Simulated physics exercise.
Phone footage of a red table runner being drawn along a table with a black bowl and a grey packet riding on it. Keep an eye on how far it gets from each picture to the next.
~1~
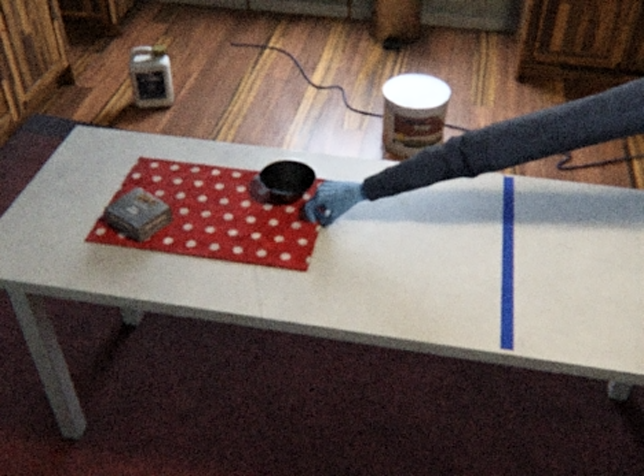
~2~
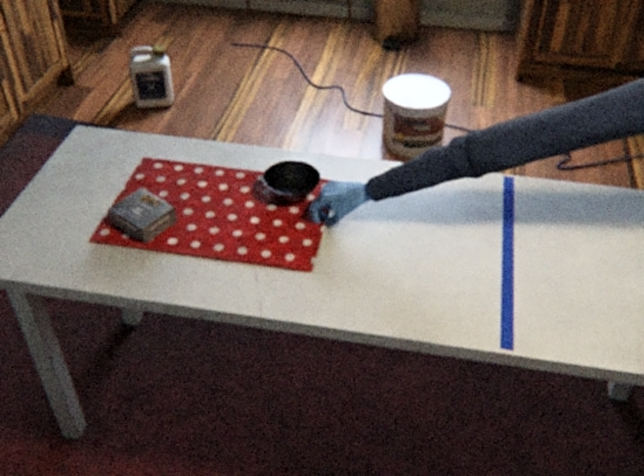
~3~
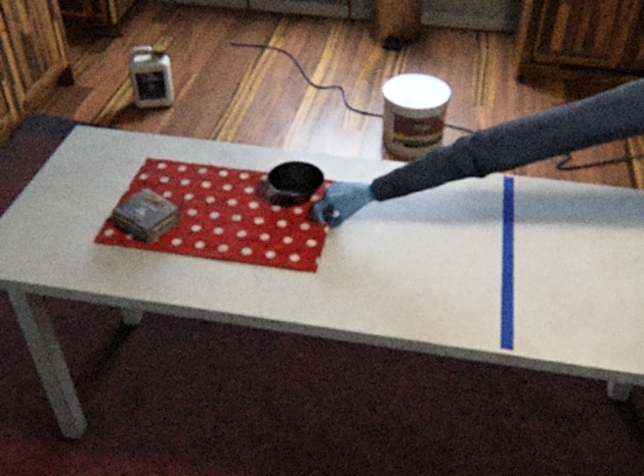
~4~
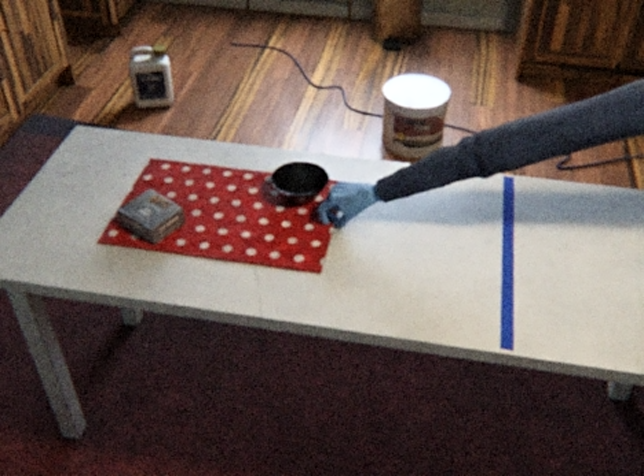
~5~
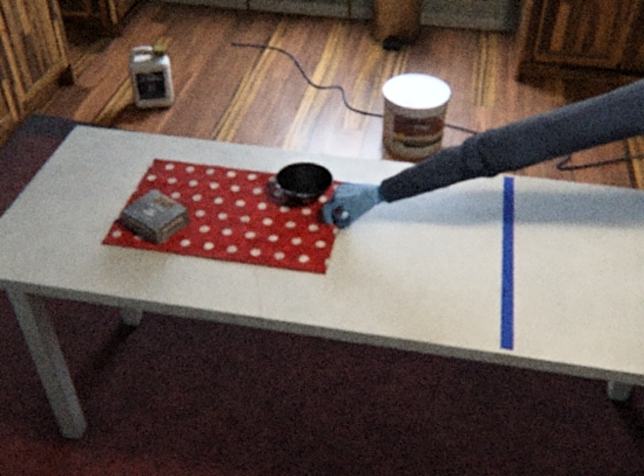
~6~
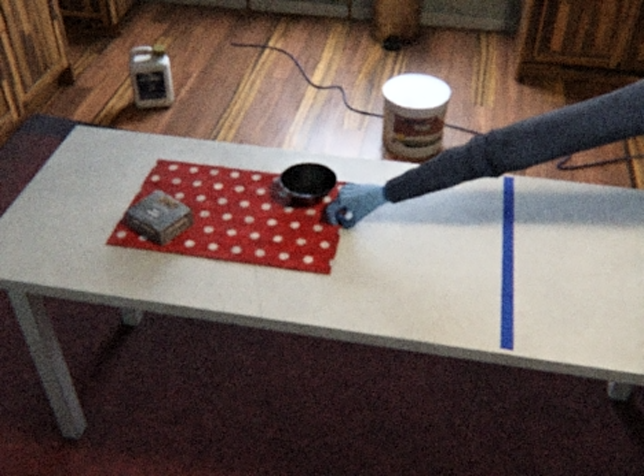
A red polka-dot cloth slides slightly right with a bowl and packet, pulled by a gloved hand.
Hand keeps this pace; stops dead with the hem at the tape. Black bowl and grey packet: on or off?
Black bowl - on; grey packet - on.
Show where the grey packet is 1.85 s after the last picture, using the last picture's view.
(319, 238), or close to it.
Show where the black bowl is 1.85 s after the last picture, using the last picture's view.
Roughly at (465, 206).
Then, 1.74 s after the last picture, hem at the tape; black bowl on the cloth near (458, 206); grey packet on the cloth near (313, 237).
Then, 1.85 s after the last picture, hem at the tape; black bowl on the cloth near (465, 206); grey packet on the cloth near (319, 238).
At rest, hem at the tape; black bowl on the cloth near (465, 206); grey packet on the cloth near (319, 238). The black bowl remains aboard and the grey packet keeps its seat.
